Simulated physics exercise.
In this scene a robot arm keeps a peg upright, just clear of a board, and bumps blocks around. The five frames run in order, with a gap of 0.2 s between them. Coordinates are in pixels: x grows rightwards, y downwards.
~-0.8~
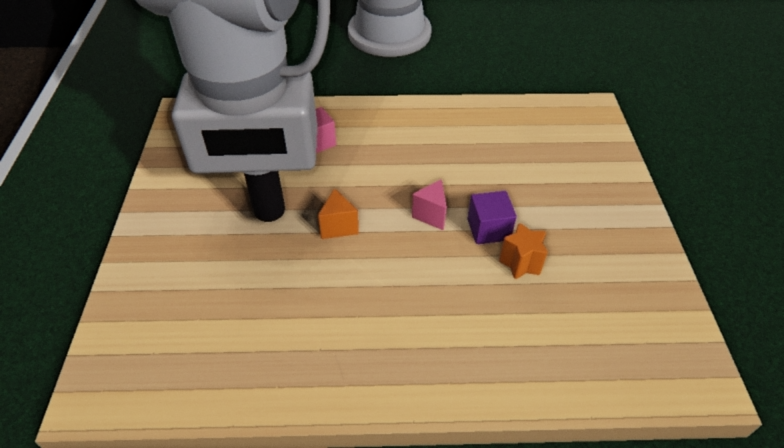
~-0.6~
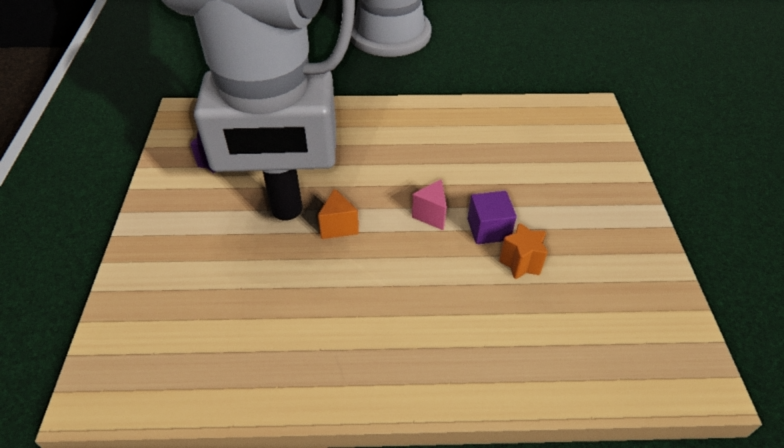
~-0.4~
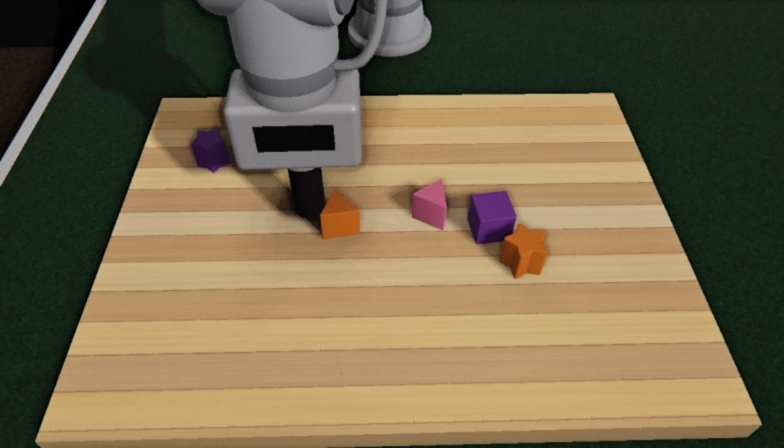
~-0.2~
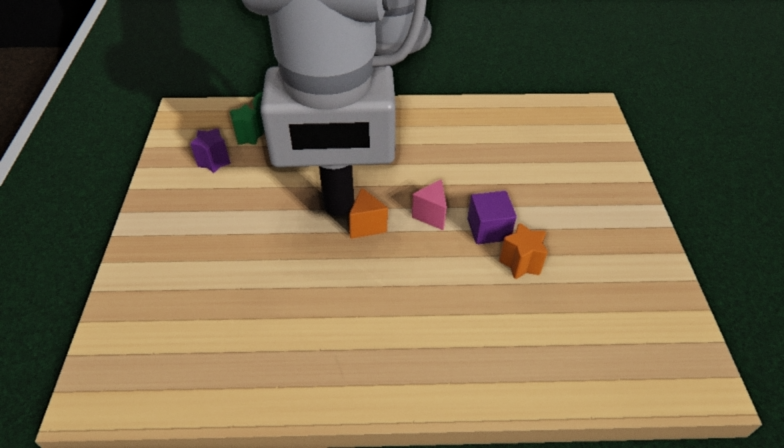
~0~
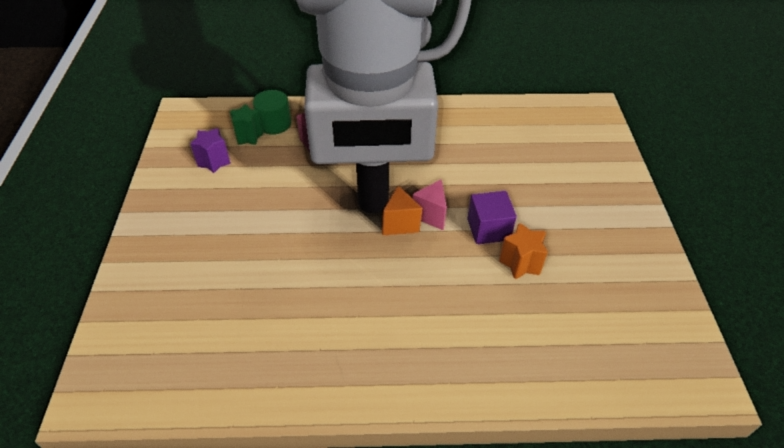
A gray robot arm moves right and pushes an orange triangular block beside a pink one.
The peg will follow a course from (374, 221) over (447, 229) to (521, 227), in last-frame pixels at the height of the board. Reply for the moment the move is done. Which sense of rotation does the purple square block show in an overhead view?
It makes a clockwise turn.
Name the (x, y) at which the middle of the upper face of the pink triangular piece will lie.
I expect it at (454, 185).
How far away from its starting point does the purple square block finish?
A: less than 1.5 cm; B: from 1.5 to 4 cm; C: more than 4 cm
Choice C: More than 4 cm.
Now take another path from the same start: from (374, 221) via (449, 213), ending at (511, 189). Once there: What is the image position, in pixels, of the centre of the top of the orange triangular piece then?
It will end up at (473, 209).
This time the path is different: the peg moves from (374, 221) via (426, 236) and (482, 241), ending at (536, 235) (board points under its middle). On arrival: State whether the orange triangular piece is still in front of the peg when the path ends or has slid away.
I believe the orange triangular piece keeps its place ahead of the peg.
On the path given first. One third of the way, peg at (424, 210); orange triangular piece at (453, 206), turned 30° anticlockwise; pink triangular piece at (449, 186).
Two thirds of the way, peg at (475, 212); orange triangular piece at (501, 199), turned 55° anticlockwise; pink triangular piece at (454, 185), turned 30° anticlockwise; purple square block at (534, 203), turned 35° clockwise.
At the end, peg at (526, 210); orange triangular piece at (538, 186), turned 65° anticlockwise; pink triangular piece at (454, 185), turned 30° anticlockwise; purple square block at (566, 206), turned 40° clockwise; orange star block not moved.
